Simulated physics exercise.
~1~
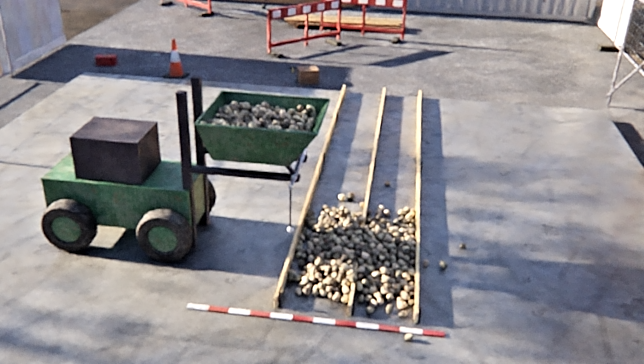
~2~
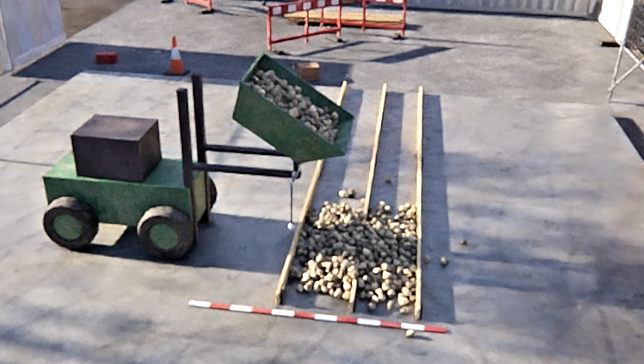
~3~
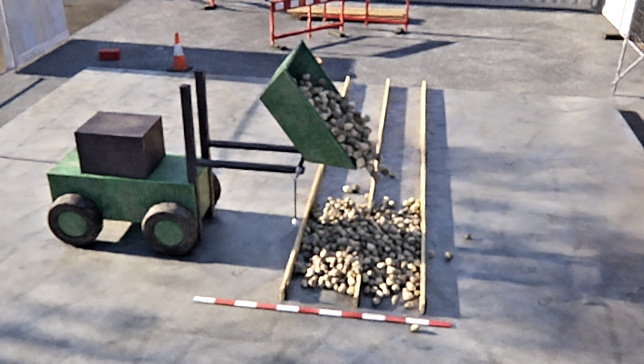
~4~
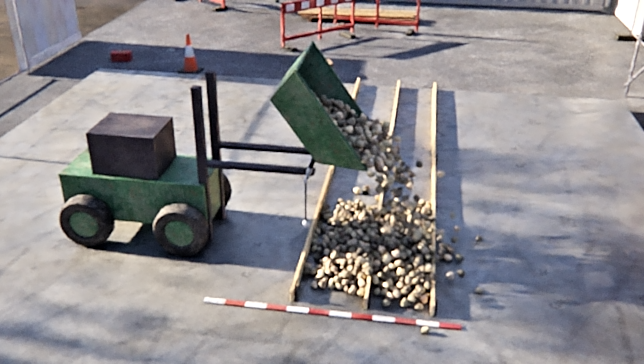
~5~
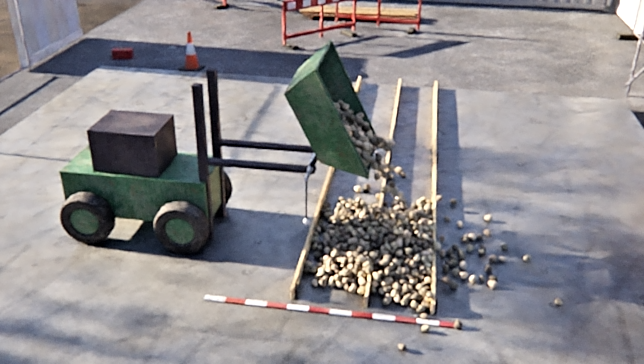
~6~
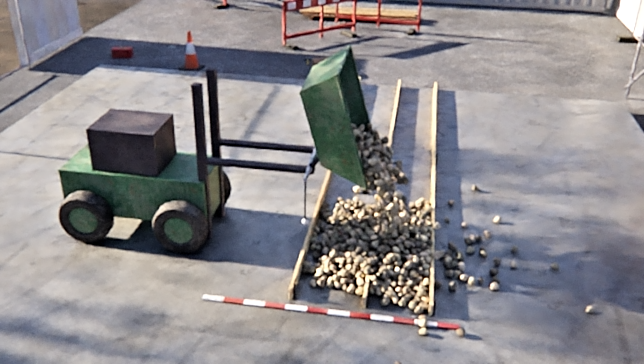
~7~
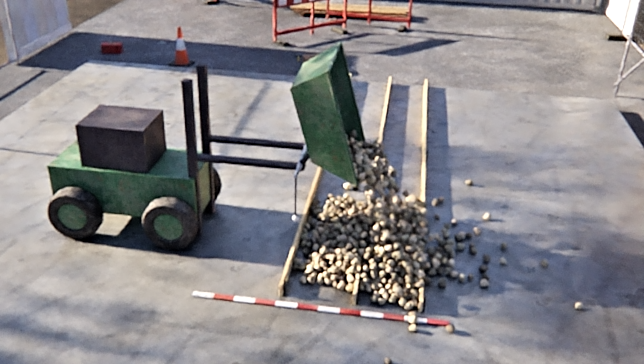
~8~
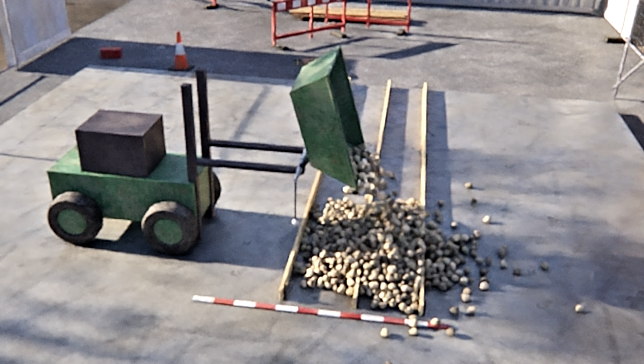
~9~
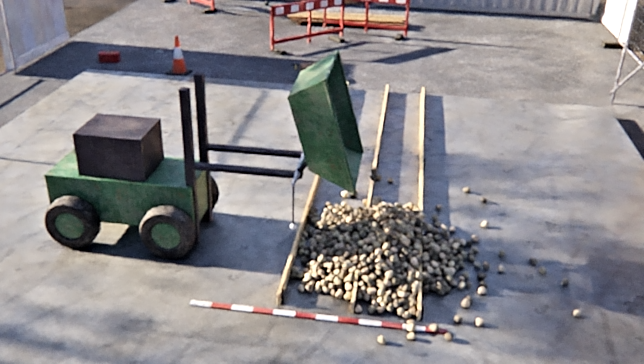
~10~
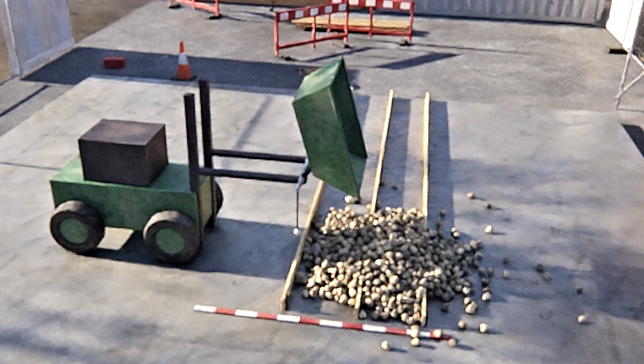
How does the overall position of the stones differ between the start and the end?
At the start, some stones are up in the skip and the rest lie mostly between the planks. By the end, they are all on the ground, and as a whole they sit lower and further right, with some beyond the right-hand plank.
